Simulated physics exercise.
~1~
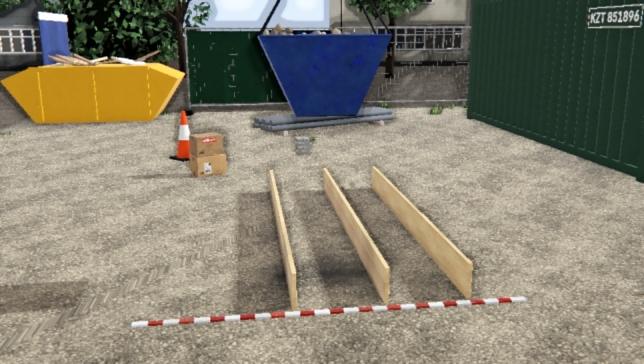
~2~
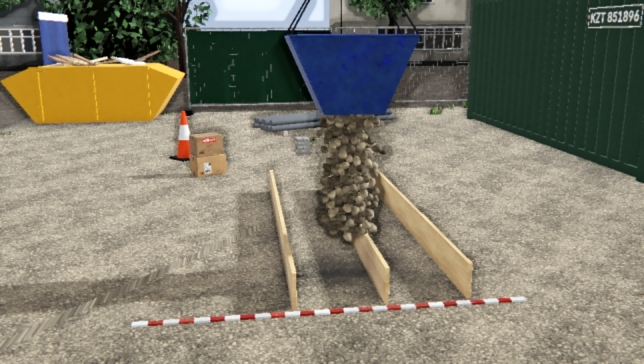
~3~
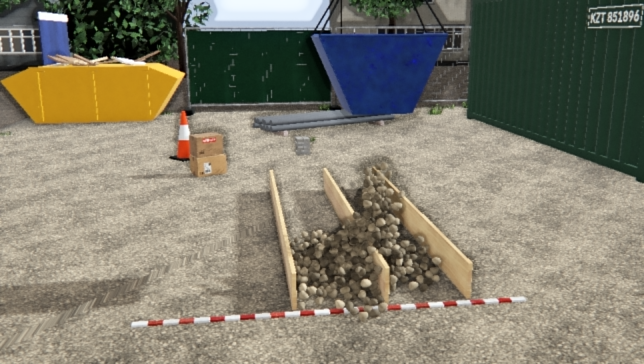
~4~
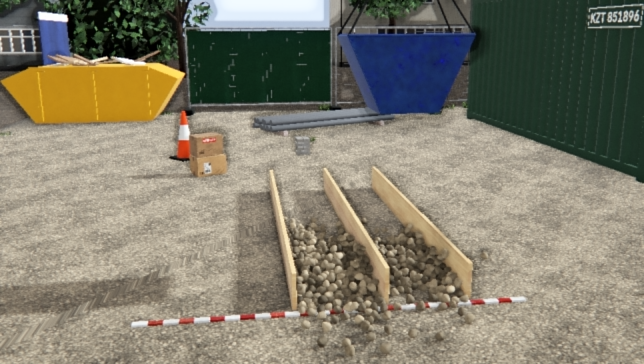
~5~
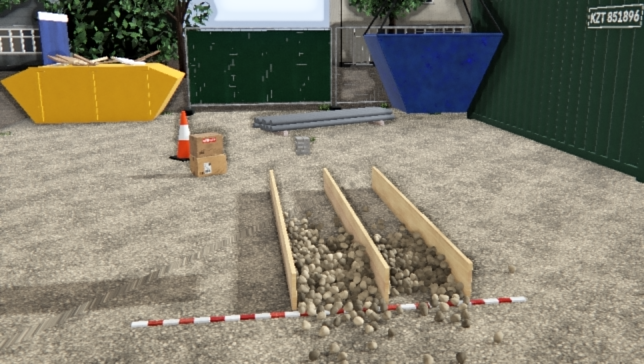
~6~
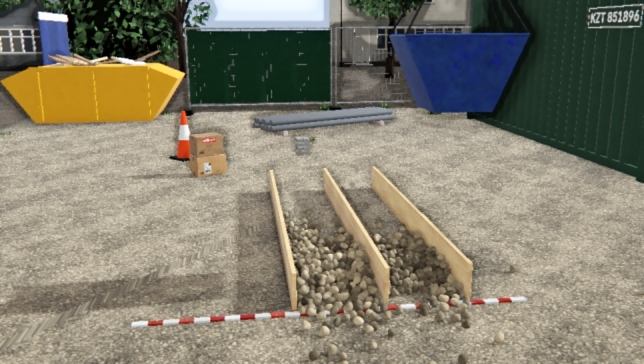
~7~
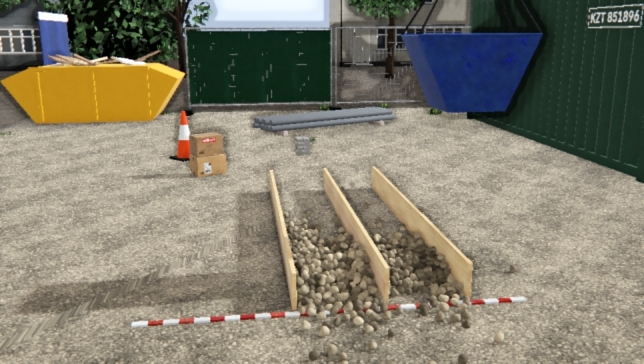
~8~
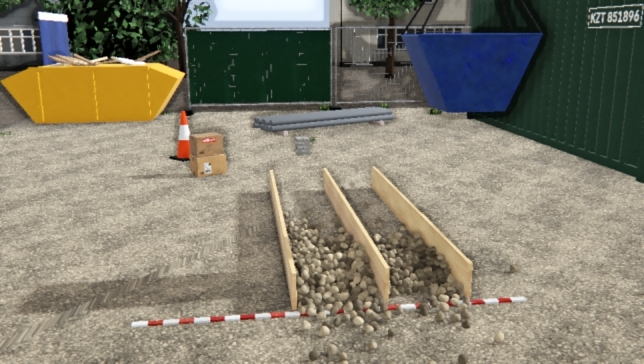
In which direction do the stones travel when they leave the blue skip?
They move down, dropping from the underside of the skip towards the boards on the ground.
